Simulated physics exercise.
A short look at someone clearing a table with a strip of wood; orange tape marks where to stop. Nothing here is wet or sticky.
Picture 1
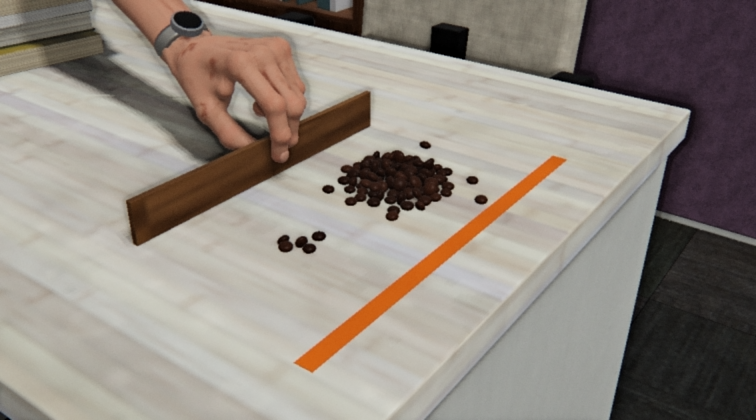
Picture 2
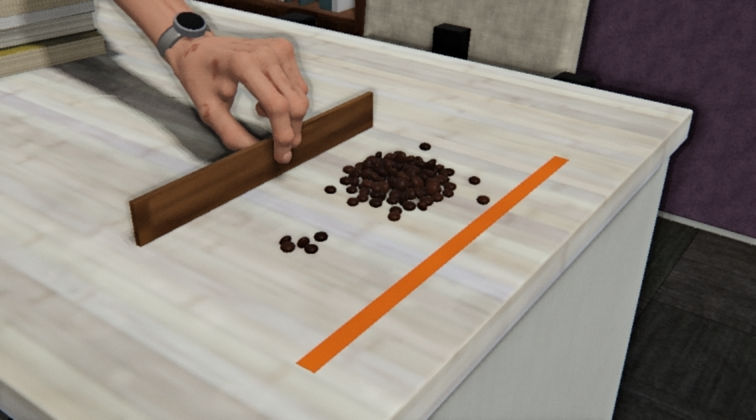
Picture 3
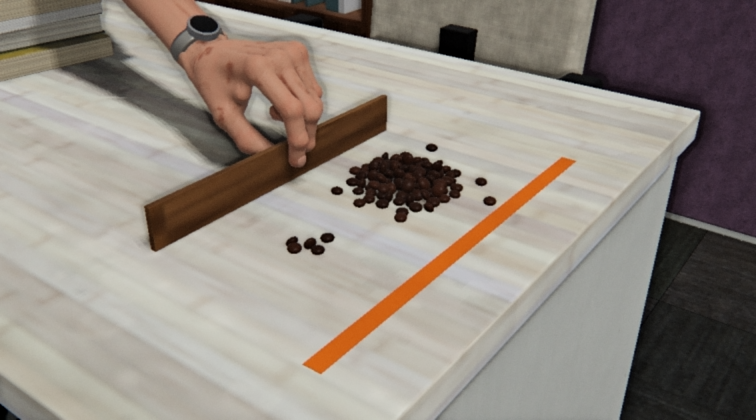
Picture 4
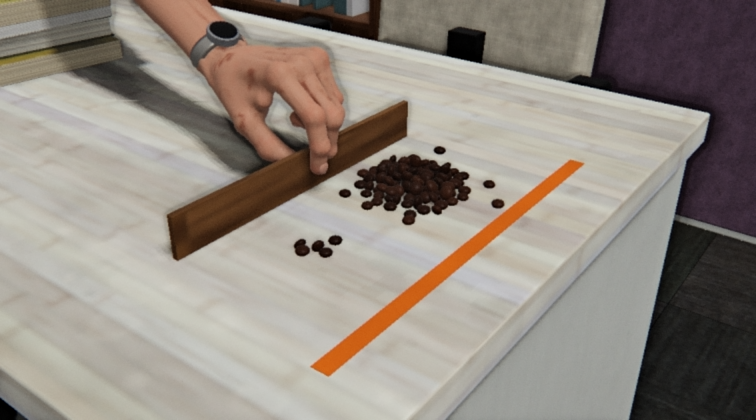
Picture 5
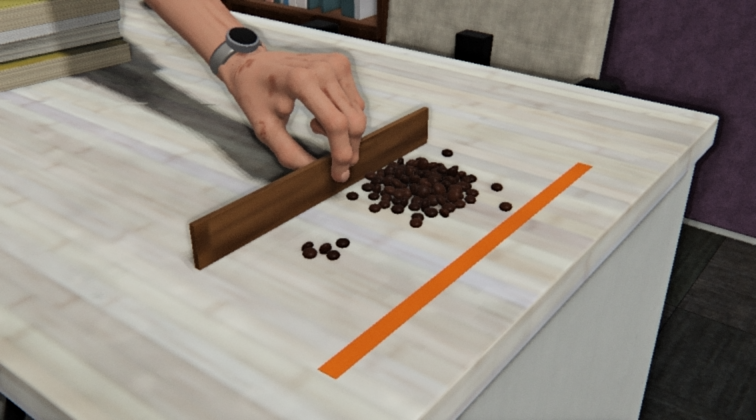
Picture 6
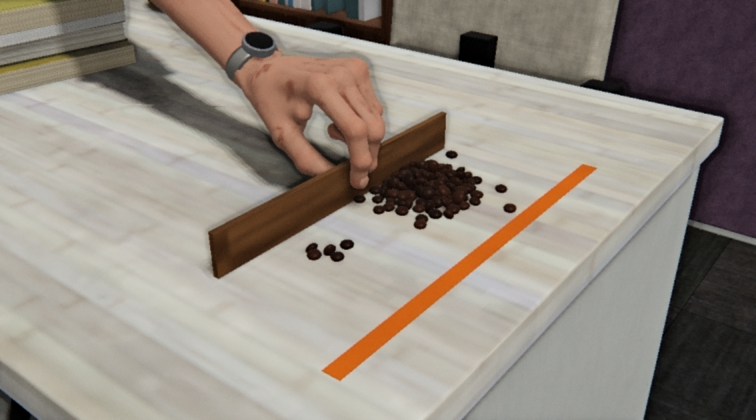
A hand wearing a grey watch slides an upright strip of brown wood across a pale wood-grain tabletop, seen from above at an angle. A large pile of flat dark brown drops and a small cluster nearer the viewer lie between it and orange tape near the edge. After barely moving, the strip advances rightward, nudging part of the pile, while the view drifts slightly left.
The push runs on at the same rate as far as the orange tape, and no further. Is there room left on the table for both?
In the end the front portion all stops short of the edge, and the back portion tumbles over the end, in part at least.
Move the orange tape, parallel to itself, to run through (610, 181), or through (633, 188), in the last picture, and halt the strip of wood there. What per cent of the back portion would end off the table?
About 70 and 100 per cent.
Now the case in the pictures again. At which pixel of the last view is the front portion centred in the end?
Close to (447, 300).
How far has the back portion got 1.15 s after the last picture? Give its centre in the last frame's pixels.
Around (559, 232).
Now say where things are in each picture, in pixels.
In the first frame, strip of wood at (152, 212), at rest; orange tape at (552, 165), about a palm's width from the edge; edge at (531, 272); front portion at (301, 242), a few flat chocolate drops; back portion at (399, 176), many flat chocolate drops.
In the second frame, strip of wood at (155, 213), at rest; back portion at (401, 177).
In the third frame, strip of wood at (170, 217); front portion at (310, 244).
In the fourth frame, strip of wood at (192, 226); back portion at (415, 181).
In the fifth frame, strip of wood at (214, 235); front portion at (325, 249).
In the sixth frame, strip of wood at (233, 243); orange tape at (581, 173); edge at (561, 282); front portion at (330, 250); back portion at (425, 188), a small part pushed along.
Then, 0.56 s after the last picture, strip of wood still moving, near (419, 186); front portion all on the table, its front near (377, 270); back portion all on the table, its front near (541, 216).
Then, 1.15 s after the last picture, strip of wood stopped at the orange tape; front portion all on the table, its front near (458, 305); back portion a small part over the edge.
At rest, strip of wood stopped at the orange tape; front portion all on the table, its front near (458, 305); back portion a small part over the edge.
